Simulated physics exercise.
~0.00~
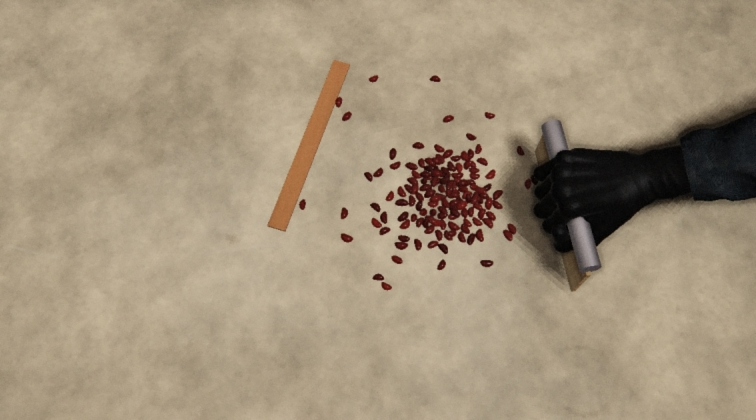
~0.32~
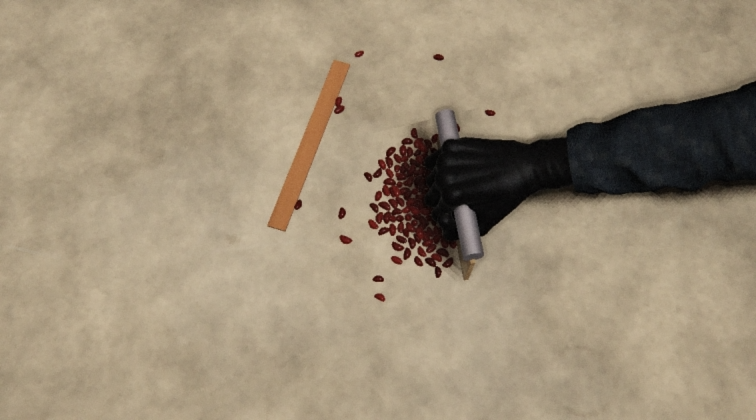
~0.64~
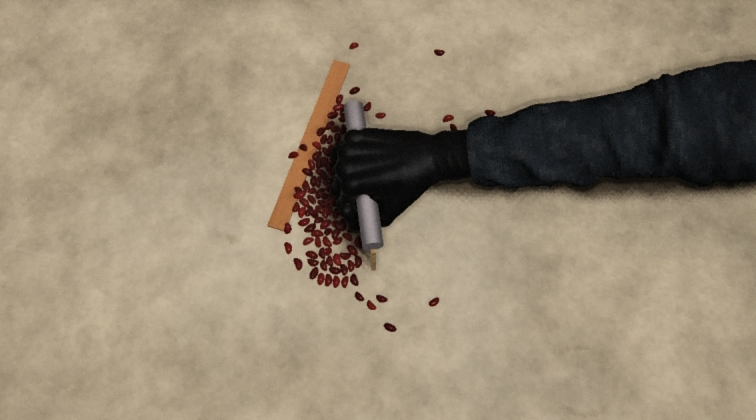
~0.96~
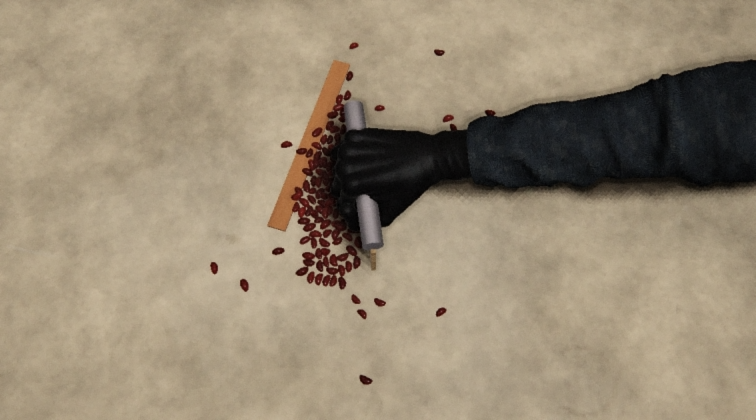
In the video, a black-gloved hand pushes a scraper leftward through a pile of dark red beans, bunching them against a slanted orange-brown strip. The hand stops beside the strip, with most beans held before it or gathered around its lower end and a few scattered farther off.
